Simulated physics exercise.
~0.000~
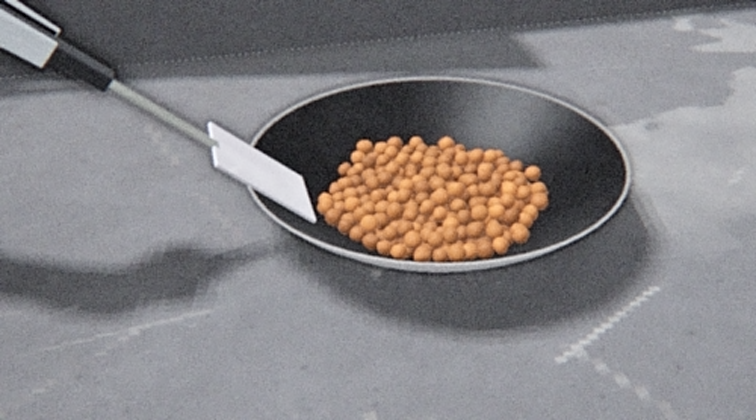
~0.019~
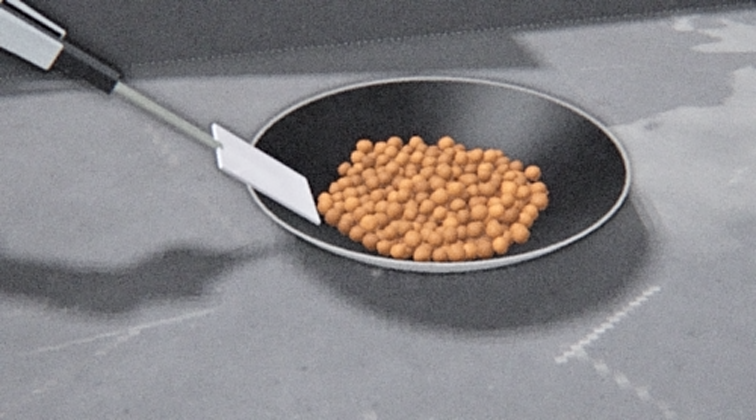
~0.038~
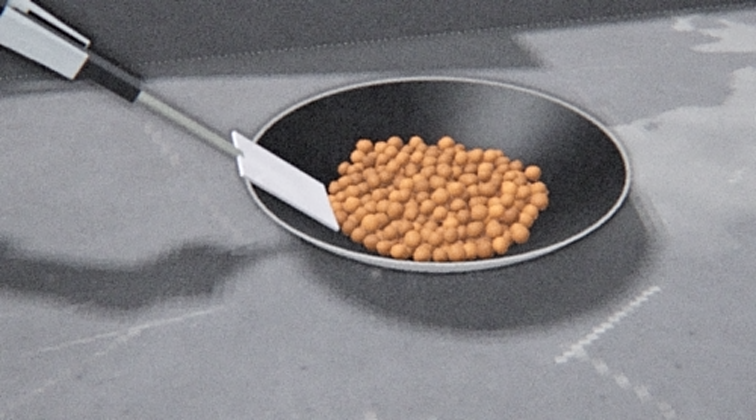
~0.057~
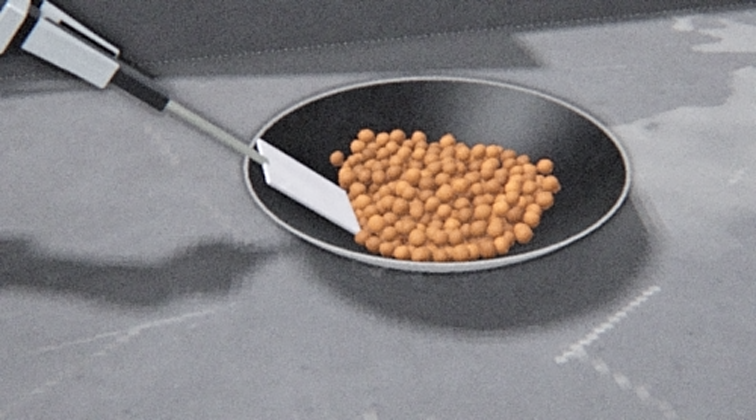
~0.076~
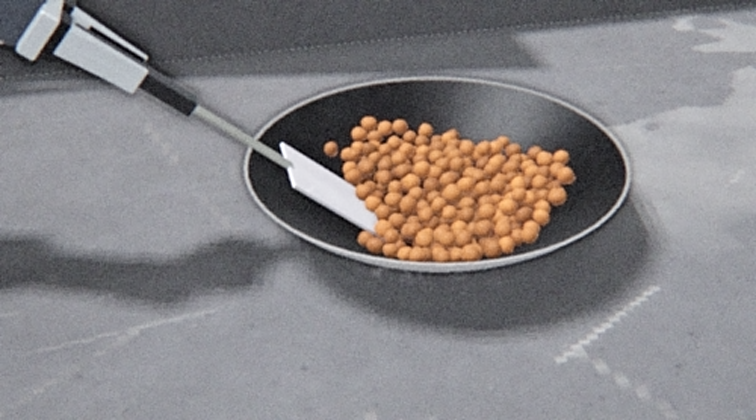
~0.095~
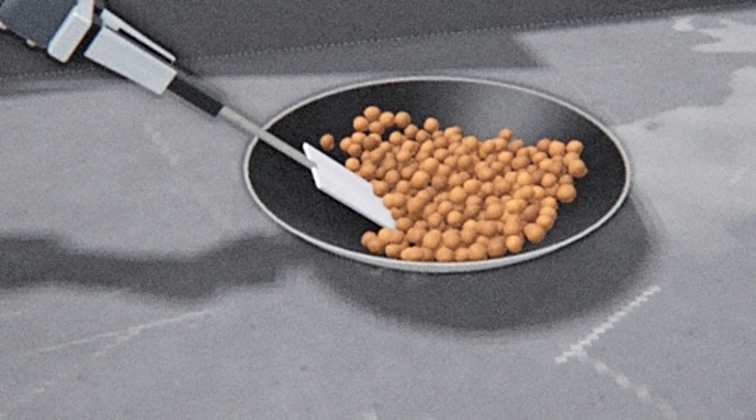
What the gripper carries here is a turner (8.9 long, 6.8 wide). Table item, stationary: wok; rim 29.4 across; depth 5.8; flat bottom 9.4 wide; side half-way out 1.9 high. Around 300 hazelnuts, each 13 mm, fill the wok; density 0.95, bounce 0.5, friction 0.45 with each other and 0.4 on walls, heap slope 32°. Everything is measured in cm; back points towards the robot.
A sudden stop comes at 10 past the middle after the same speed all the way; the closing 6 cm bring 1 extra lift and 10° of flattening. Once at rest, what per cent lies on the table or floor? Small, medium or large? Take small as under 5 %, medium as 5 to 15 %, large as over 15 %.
Large, so over 15 %.
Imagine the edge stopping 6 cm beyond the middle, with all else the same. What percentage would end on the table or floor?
My guess would be around 5 per cent.
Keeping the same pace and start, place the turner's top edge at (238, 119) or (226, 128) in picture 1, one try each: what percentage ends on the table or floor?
Some 30 per cent, then some 30 per cent.
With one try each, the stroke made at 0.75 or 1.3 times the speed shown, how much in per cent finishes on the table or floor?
Estimates, in order: 20 % and 35 %.
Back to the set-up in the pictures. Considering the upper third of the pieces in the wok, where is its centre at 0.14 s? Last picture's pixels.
It is centred near (507, 171).
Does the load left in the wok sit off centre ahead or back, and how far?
The balance point is about 3.5 cm ahead.
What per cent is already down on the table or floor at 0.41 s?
About 20 per cent.
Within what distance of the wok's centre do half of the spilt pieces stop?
26 cm.
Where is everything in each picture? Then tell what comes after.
In the first frame, the turner top edge at (213, 143), sloping 41°; upper third of the load around (436, 189), from x 325 to 540, top at y 145; 302 in the wok.
In the second frame, the turner top edge at (217, 145), sloping 41°; upper third of the load around (436, 189), from x 325 to 540, top at y 145.
In the third frame, the turner top edge at (238, 153), sloping 41°; upper third of the load around (438, 189), from x 330 to 540, top at y 145.
In the fourth frame, the turner top edge at (263, 160), sloping 41°; upper third of the load around (438, 182), from x 340 to 550, top at y 135.
In the fifth frame, the turner top edge at (288, 164), sloping 41°; upper third of the load around (450, 174), from x 330 to 565, top at y 125.
In the sixth frame, the turner top edge at (312, 165), sloping 41°; upper third of the load around (462, 169), from x 330 to 580, top at y 115; 302 in the wok.
After 0.14 s, sloping 41°, highest piece 6 above the table; 302 in the wok.
After 0.19 s, sloping 38°, highest piece 7 above the table; 301 in the wok, 1 on the blade or in flight.
After 0.41 s, sloping 31°, highest piece 7 above the table; 223 in the wok, 64 on the table or floor, 15 on the blade or in flight.
After 1.46 s, sloping 31°, highest piece 6 above the table; 222 in the wok, 80 on the table or floor.
In the end, 222 in the wok, 80 on the table or floor. That is 26 % on the table or floor.
